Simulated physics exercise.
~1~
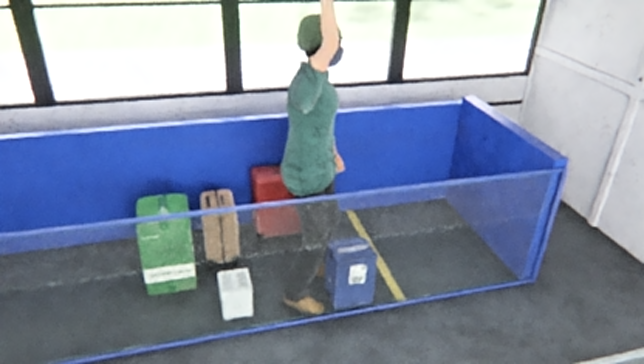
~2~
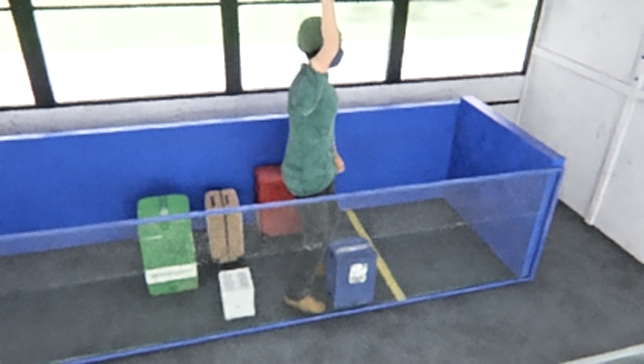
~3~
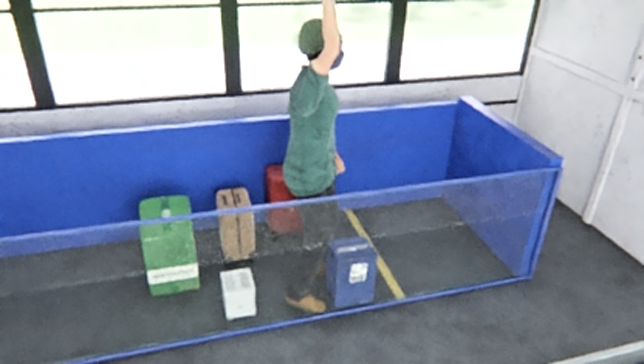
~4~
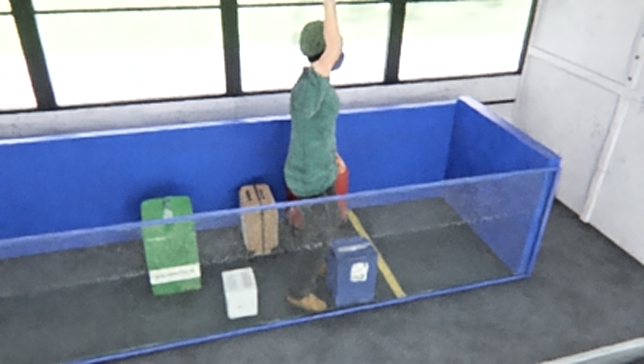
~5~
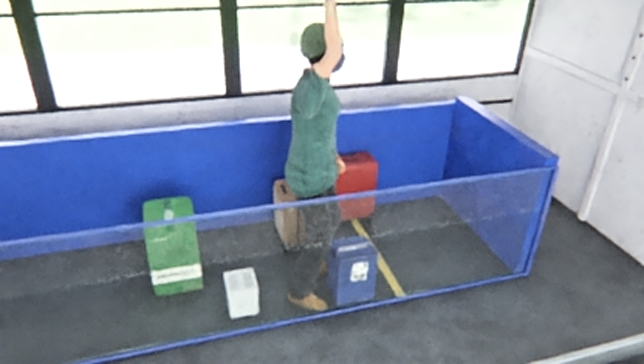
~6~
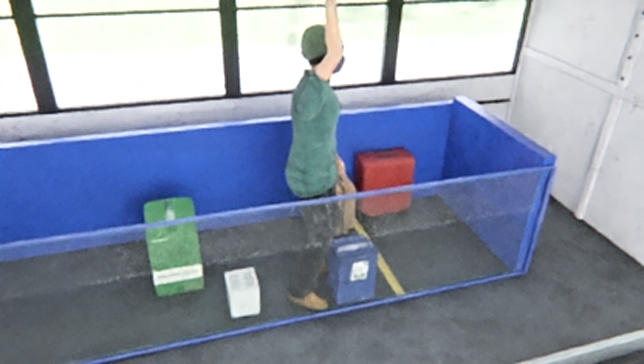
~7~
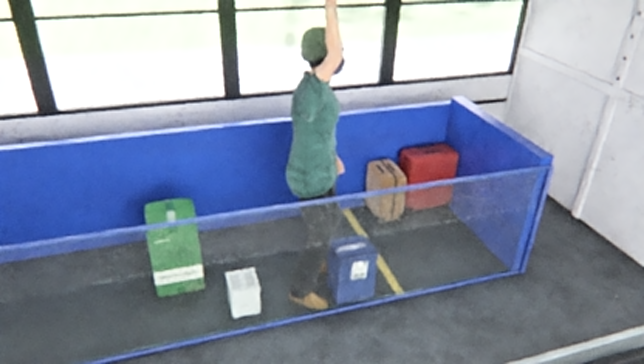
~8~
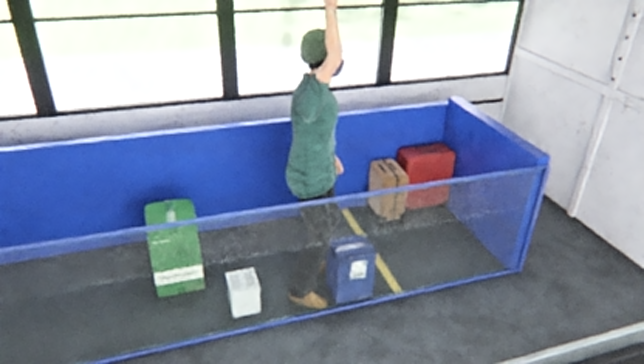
In a bus luggage bay, brown and red cases roll right past the yellow line and stop.
